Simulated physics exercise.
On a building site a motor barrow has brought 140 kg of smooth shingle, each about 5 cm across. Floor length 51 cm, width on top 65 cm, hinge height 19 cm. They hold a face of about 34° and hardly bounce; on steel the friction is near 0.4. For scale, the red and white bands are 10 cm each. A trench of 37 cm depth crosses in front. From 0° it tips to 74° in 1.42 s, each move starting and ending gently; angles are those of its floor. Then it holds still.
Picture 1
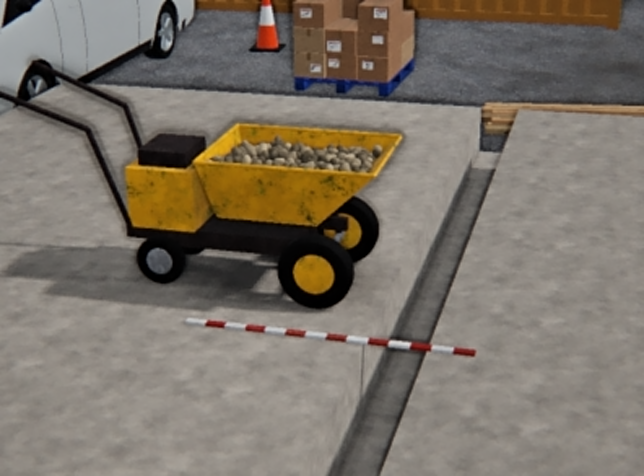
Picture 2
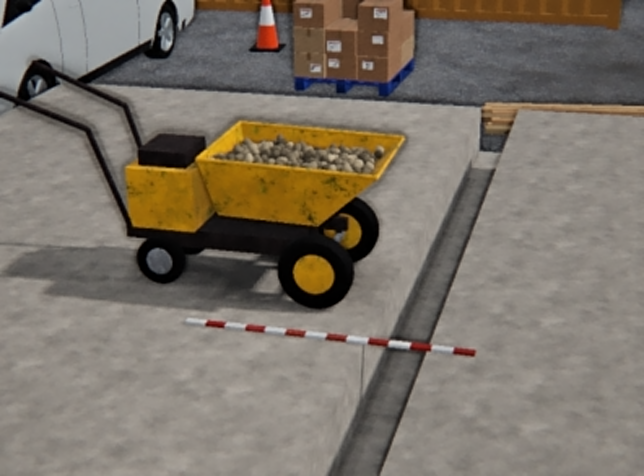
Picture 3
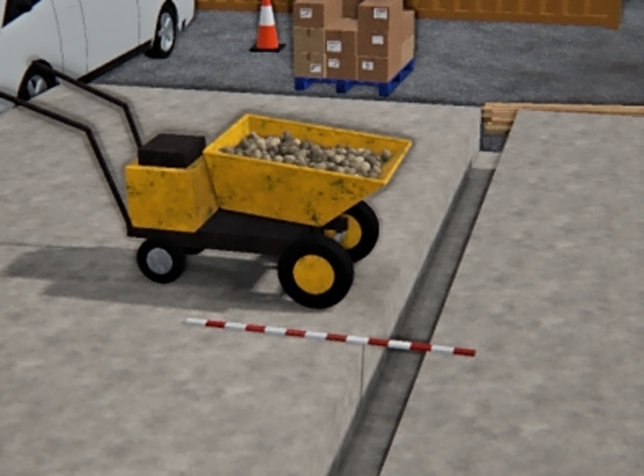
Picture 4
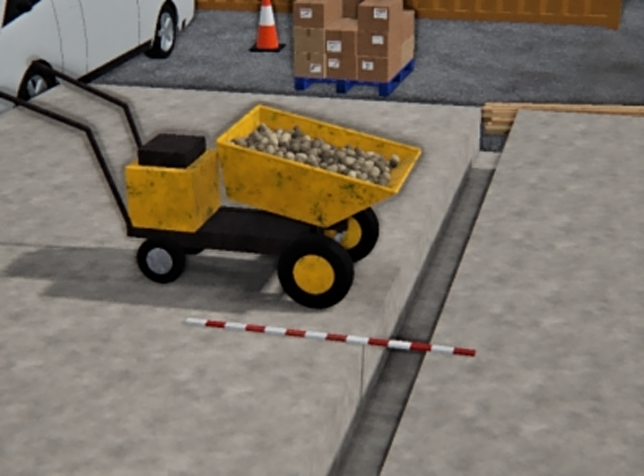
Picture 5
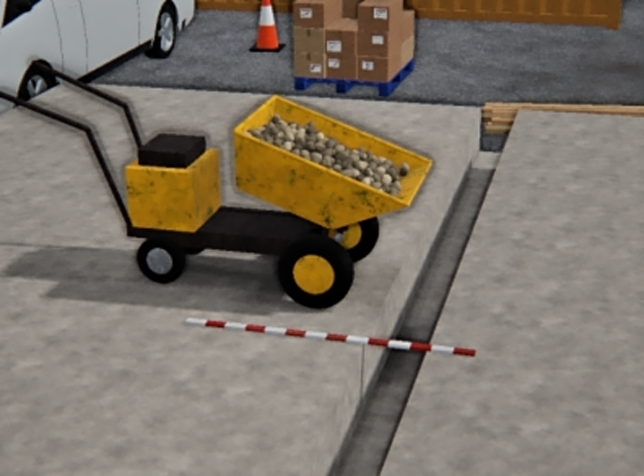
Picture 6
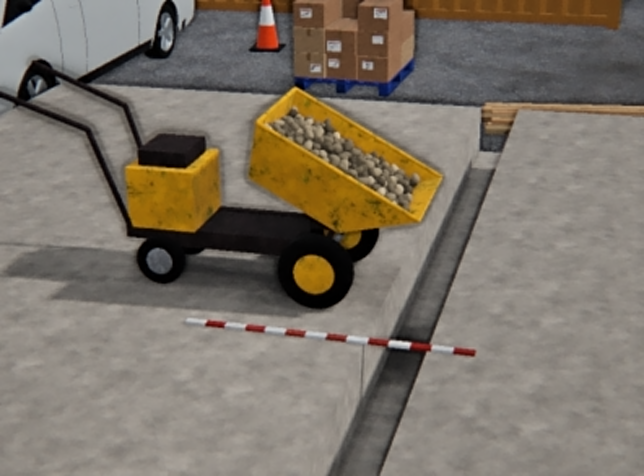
A yellow motor barrow loaded with smooth grey and tan stones stands on a concrete building site, seen from slightly above and to the side. A red-and-white banded pole lies before a dark trench at right, with a white car, an orange cone and stacked boxes behind. The skip tilts steadily forward to the right, its rear rising, while the wheels and view stay still.
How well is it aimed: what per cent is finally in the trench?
About 3 per cent.
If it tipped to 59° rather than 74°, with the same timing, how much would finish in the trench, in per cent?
In that case some 25 per cent.
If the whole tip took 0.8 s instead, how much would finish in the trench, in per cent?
It would be near 0 per cent.
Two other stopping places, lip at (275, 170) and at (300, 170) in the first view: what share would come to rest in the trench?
First some 60, then 85 per cent.
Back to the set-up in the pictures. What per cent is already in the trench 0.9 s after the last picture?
Some 0 per cent.
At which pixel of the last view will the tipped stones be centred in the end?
Around (514, 299).
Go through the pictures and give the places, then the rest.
In the first picture, the skip is at 0°, its lip at (374, 176); the top of the load is at (307, 153).
The second picture shows lip at (377, 178), floor tilted 1°, highest stones at (287, 150).
The third picture shows lip at (385, 183), floor tilted 6°, highest stones at (290, 148).
In the fourth picture, the skip is at 12°, its lip at (396, 192); the top of the load is at (264, 135).
The fifth picture shows lip at (408, 205), floor tilted 20°, highest stones at (278, 127).
The sixth picture shows lip at (419, 221), floor tilted 28°, highest stones at (293, 120).
Then, 0.5 s after the last picture the floor is at 62°, 98 % in the skip, 2 % past the trench; the foremost stones are at (462, 276).
Then, 0.9 s after the last picture the floor is at 74°, 43 % in the skip, 1 % in the trench, 57 % past the trench; the foremost stones are at (603, 316).
Then, 1.3 s after the last picture the floor is at 74°, 27 % in the skip, 2 % in the trench, 72 % past the trench; the foremost stones are past the picture's edge.
Then, 3.2 s after the last picture the floor is at 74°, 25 % in the skip, 3 % in the trench, 72 % past the trench; the foremost stones are past the picture's edge.
